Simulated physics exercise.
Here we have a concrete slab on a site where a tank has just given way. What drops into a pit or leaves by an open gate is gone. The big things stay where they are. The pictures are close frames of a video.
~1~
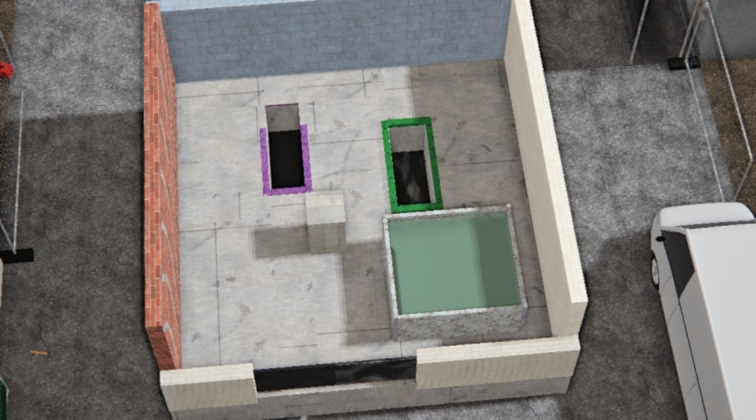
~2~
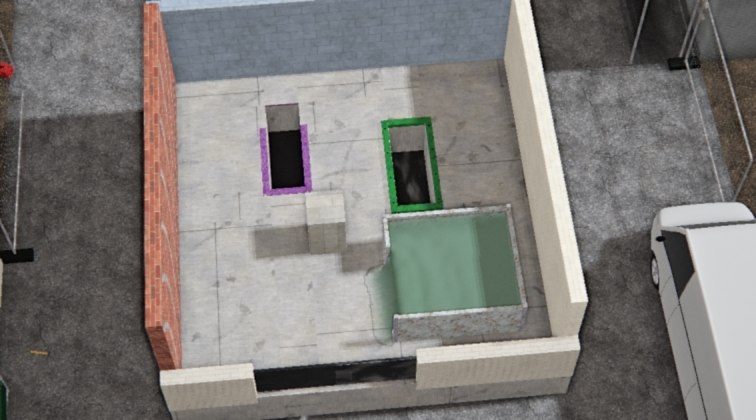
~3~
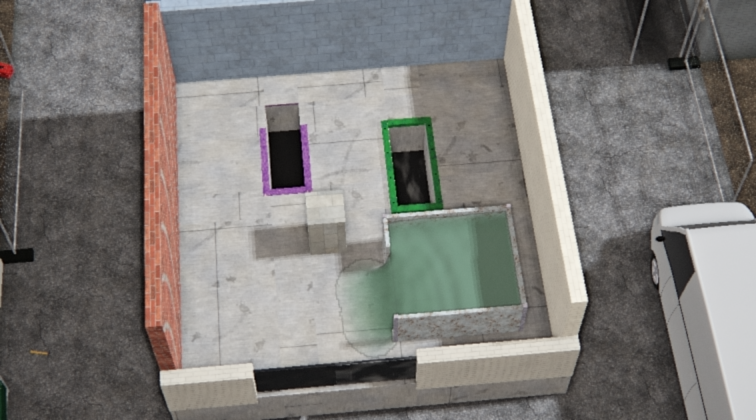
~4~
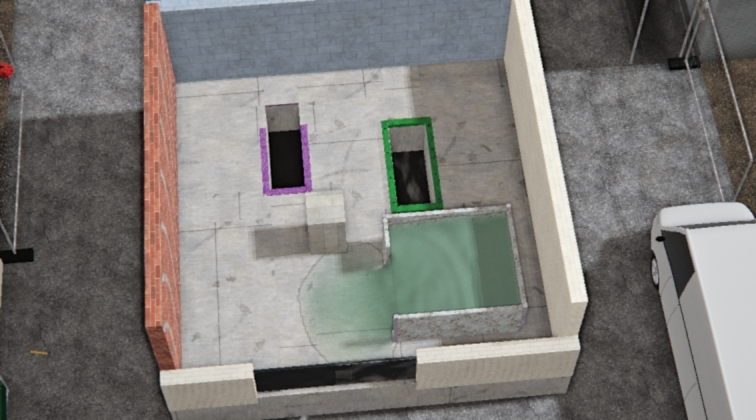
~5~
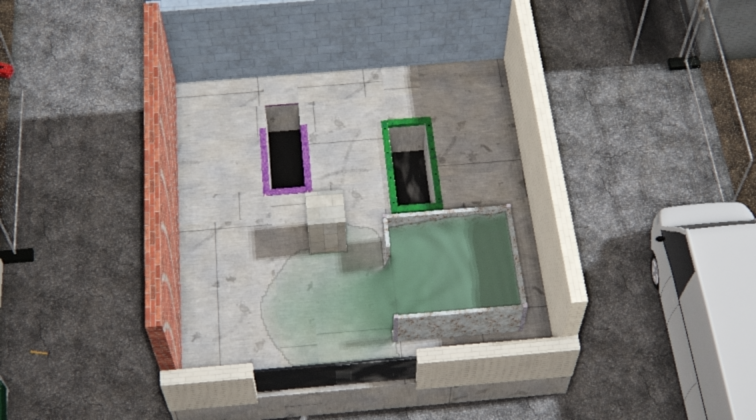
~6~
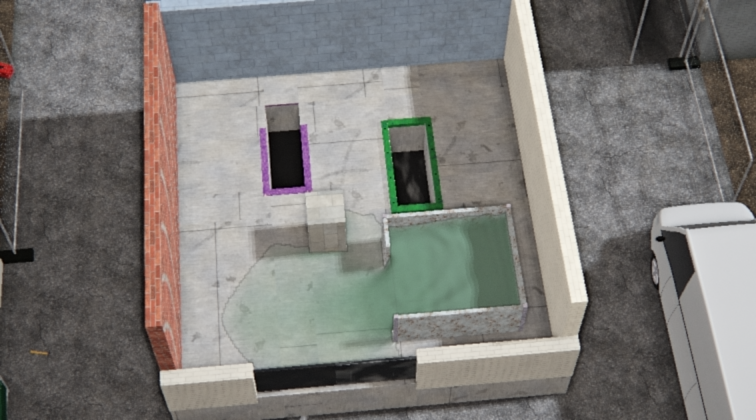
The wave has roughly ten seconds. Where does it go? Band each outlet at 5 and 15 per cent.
One by one: The gate takes less than 5 %; the purple pit takes more than 15 %; the green pit takes less than 5 %.
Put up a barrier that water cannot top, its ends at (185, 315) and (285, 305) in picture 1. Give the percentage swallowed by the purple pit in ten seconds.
In per cent: Purple 20.
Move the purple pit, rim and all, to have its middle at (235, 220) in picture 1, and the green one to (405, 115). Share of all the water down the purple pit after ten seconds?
Parts in a hundred: Purple 50.
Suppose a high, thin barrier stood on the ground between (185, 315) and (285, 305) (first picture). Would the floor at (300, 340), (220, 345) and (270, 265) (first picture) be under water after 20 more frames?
One after the other: Wet, covered, awash.
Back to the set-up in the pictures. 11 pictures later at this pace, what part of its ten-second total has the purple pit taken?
Some 0 per cent.
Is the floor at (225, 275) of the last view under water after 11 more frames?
Answer: Awash.
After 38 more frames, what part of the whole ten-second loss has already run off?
I make it 45 per cent.
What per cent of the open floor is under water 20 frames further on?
I make it 50 per cent.
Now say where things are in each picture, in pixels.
Still water in the water tank at (453, 263), in the first frame.
The front is at (391, 343), out from the gap at (393, 295), in the second frame.
Water pours out at (393, 297) and has run to (347, 273), in the third frame.
The front is at (304, 293), out from the gap at (393, 298), in the fourth frame.
The front is at (267, 303), out from the gap at (393, 298), in the fifth frame.
The front is at (231, 329), out from the gap at (393, 298), in the sixth frame.
A moment on, water covers 30 % of the floor; the gate 0 %, the purple pit 0 %, the green pit 0 %.
Next, water covers 35 % of the floor; the gate 0 %, the purple pit 0 %, the green pit 0 %.
Then, water covers 50 % of the floor; the gate 0 %, the purple pit 1 %, the green pit 0 %.
Later, water covers 80 % of the floor; the gate 0 %, the purple pit 14 %, the green pit 0 %.
In the end, water covers 95 % of the floor; the gate 0 %, the purple pit 32 %, the green pit 1 %.
